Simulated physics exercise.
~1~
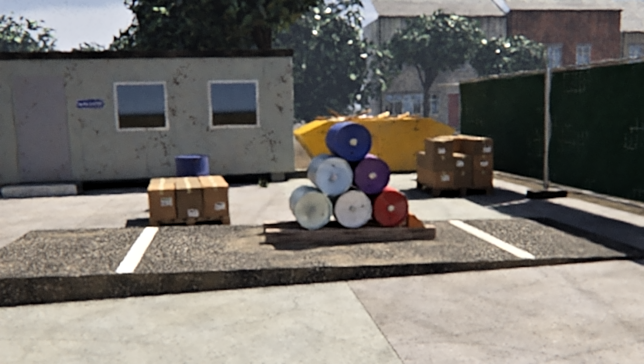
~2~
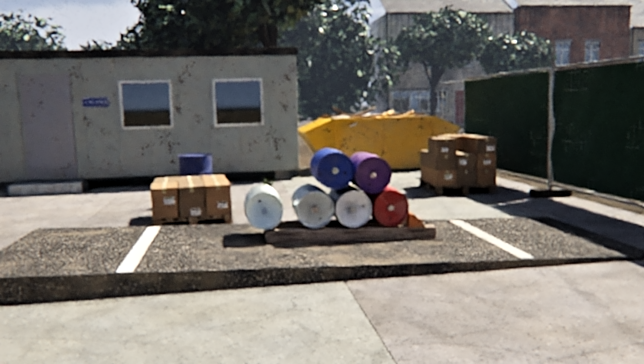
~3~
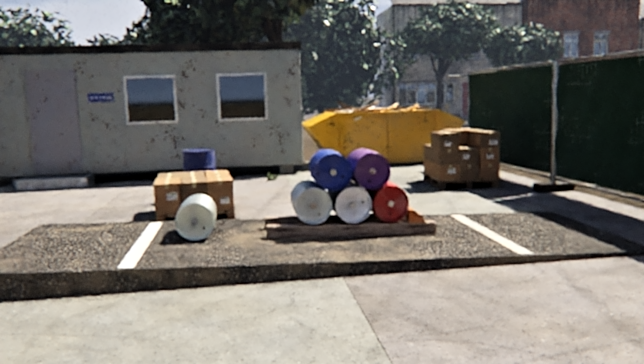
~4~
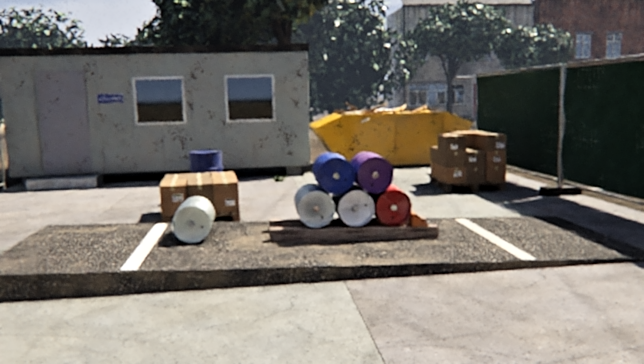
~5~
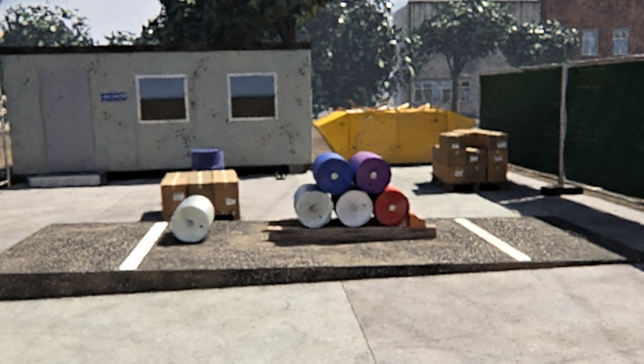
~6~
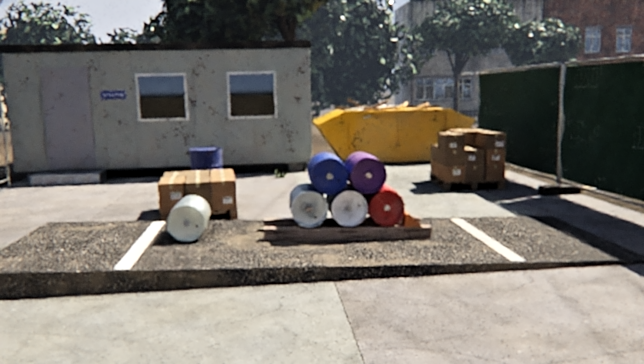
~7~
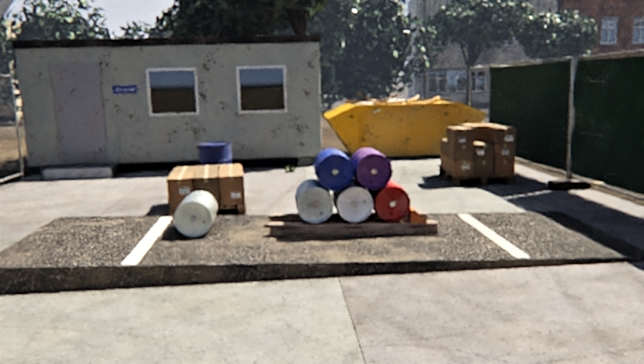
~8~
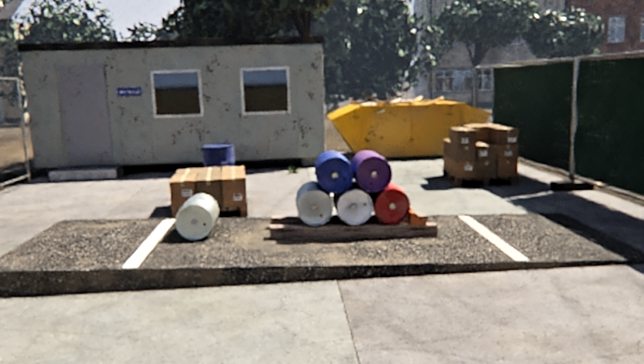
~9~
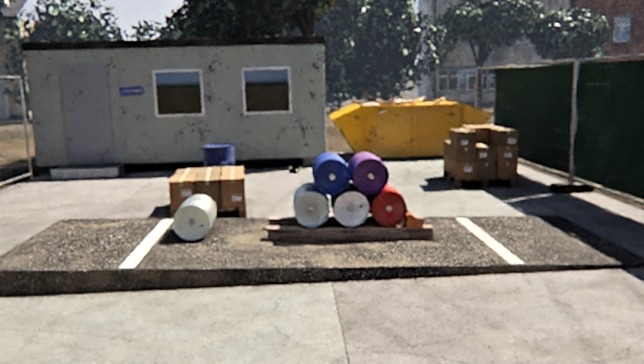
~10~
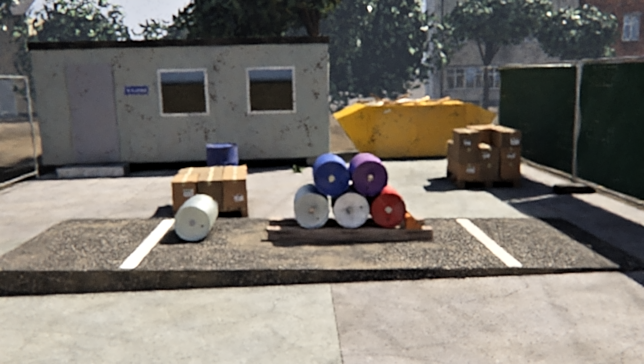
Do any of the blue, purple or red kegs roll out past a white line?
No, none of them does. The blue keg only drops down a level beside the purple one, and the purple and red kegs stay in the stack, between the lines.
